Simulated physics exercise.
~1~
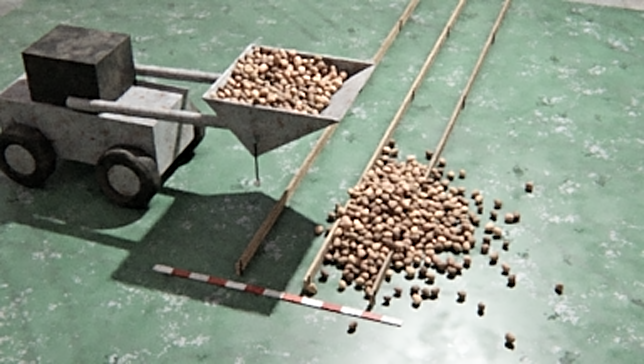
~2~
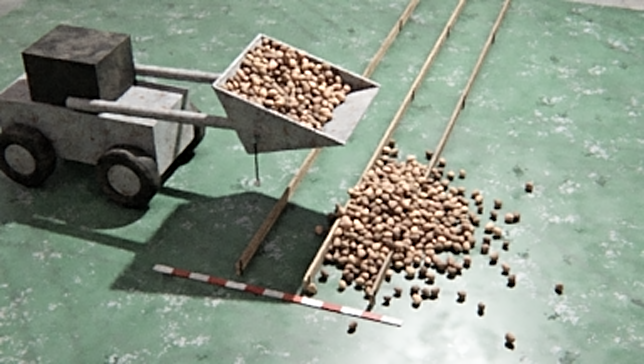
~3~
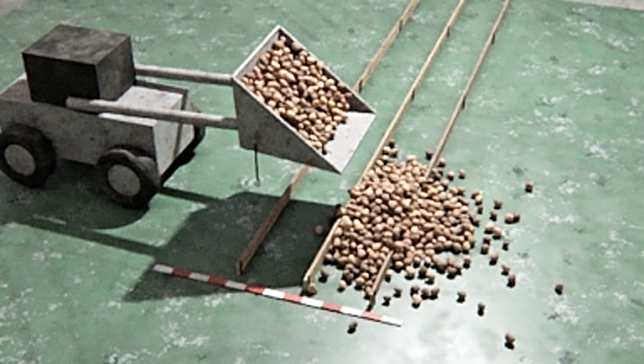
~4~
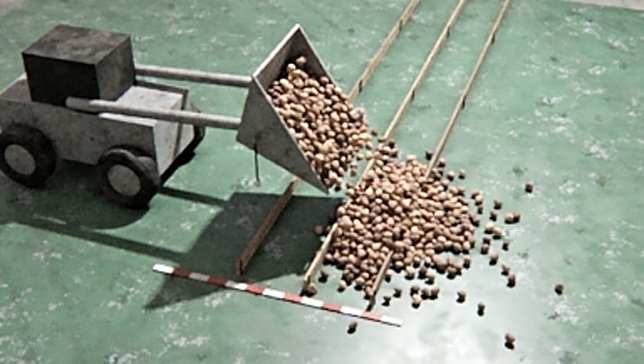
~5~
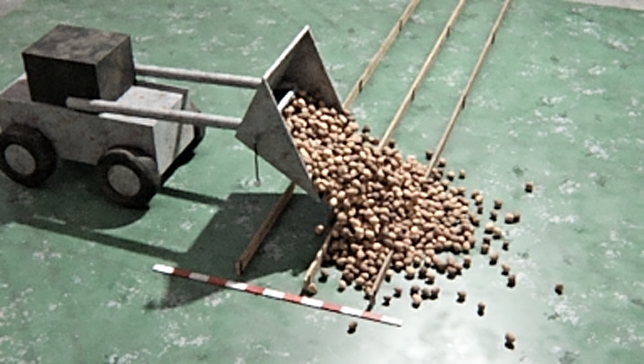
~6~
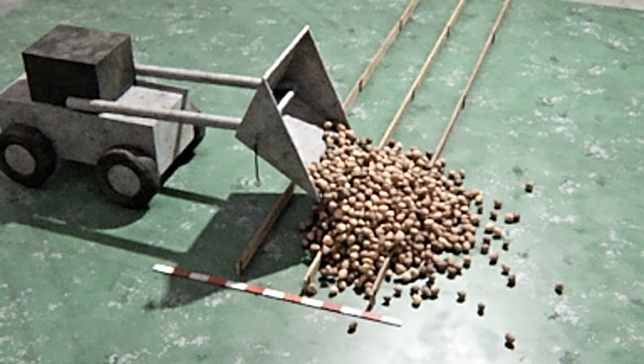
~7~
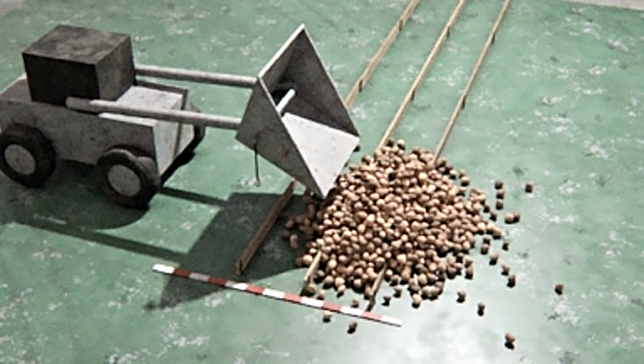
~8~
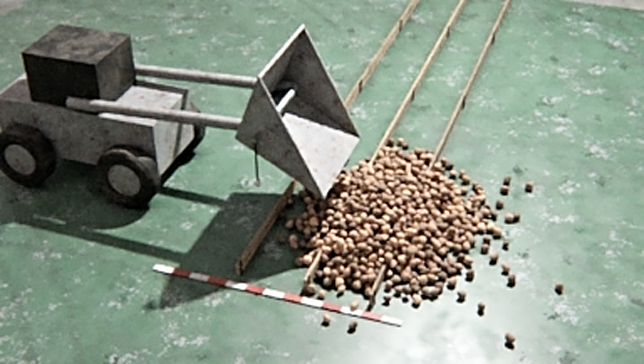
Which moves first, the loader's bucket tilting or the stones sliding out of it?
The bucket tilts first. The stones slide out over its front edge only once it is tipped steeply forward.
